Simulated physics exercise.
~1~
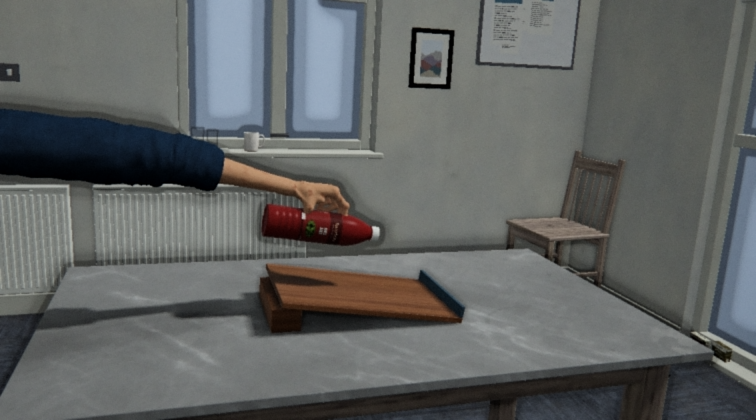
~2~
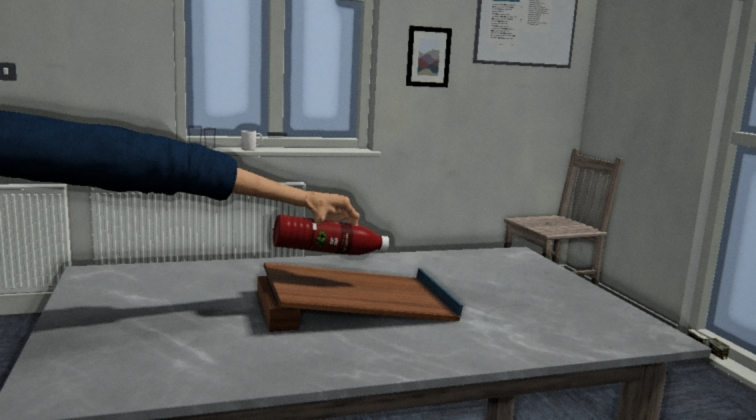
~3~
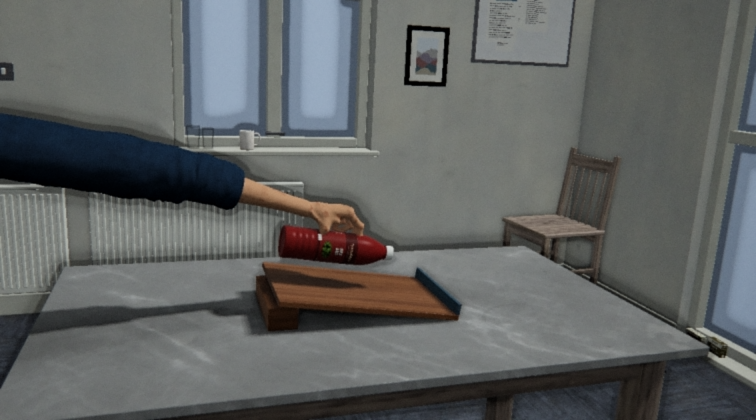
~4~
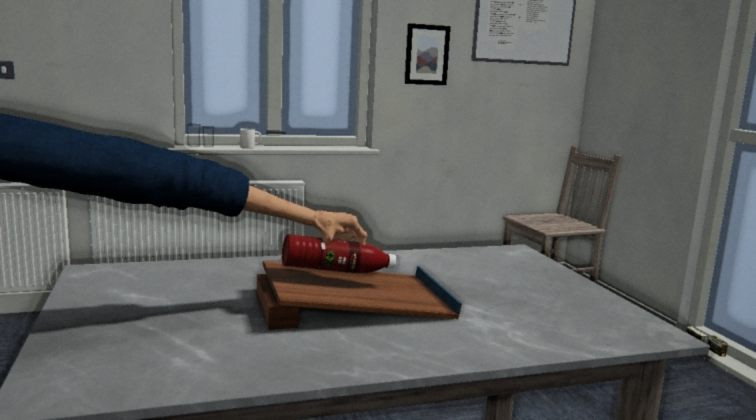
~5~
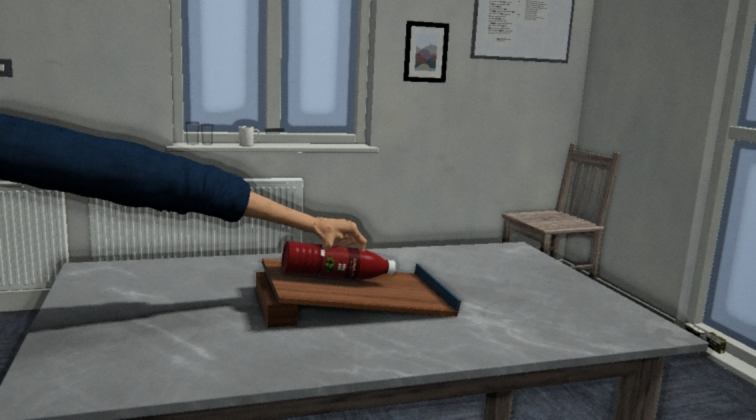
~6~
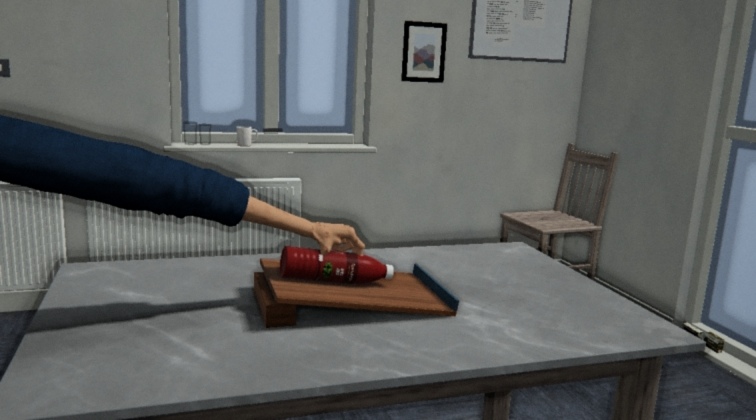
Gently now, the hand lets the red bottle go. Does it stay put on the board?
Yes: As I see it, it holds its spot.
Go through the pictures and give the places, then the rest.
In the first picture, on its way; red bottle (323, 227).
In the second picture, on its way; red bottle (333, 237).
In the third picture, on its way; red bottle (338, 247).
In the fourth picture, on its way; red bottle (341, 256).
In the fifth picture, on its way; red bottle (341, 262).
In the sixth picture, in place under the hand; red bottle (339, 267).
Then, 0.20 s on from there, no change.
Then, 0.50 s on from there, red bottle resting near (339, 267).
In the end, it is unmoved. At the end, from the last picture's camera, red bottle near (339, 267). The red bottle remains at rest.
